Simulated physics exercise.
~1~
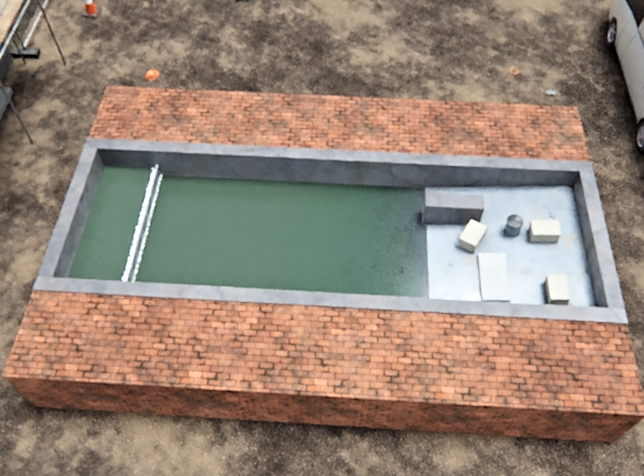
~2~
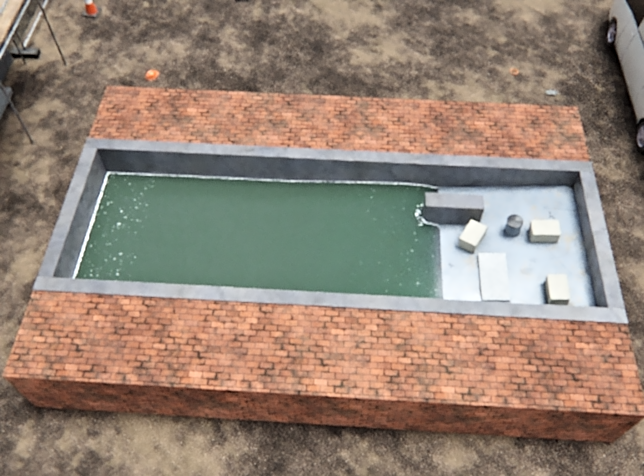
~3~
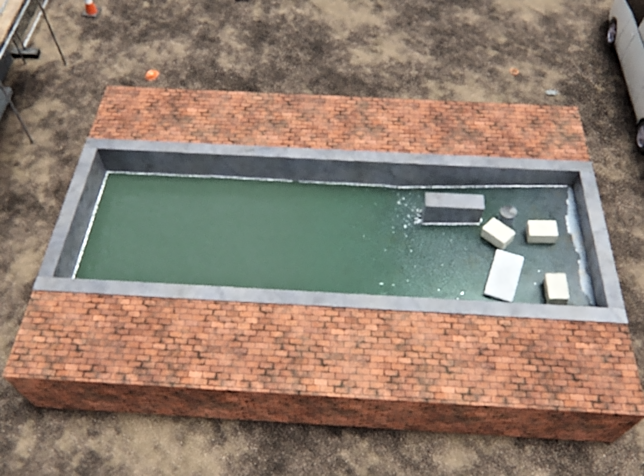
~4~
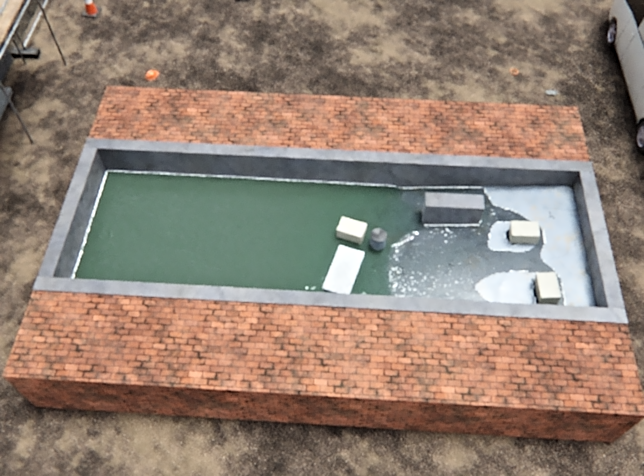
Green water surges right up the ramp, then draws back left, carrying three loose objects.
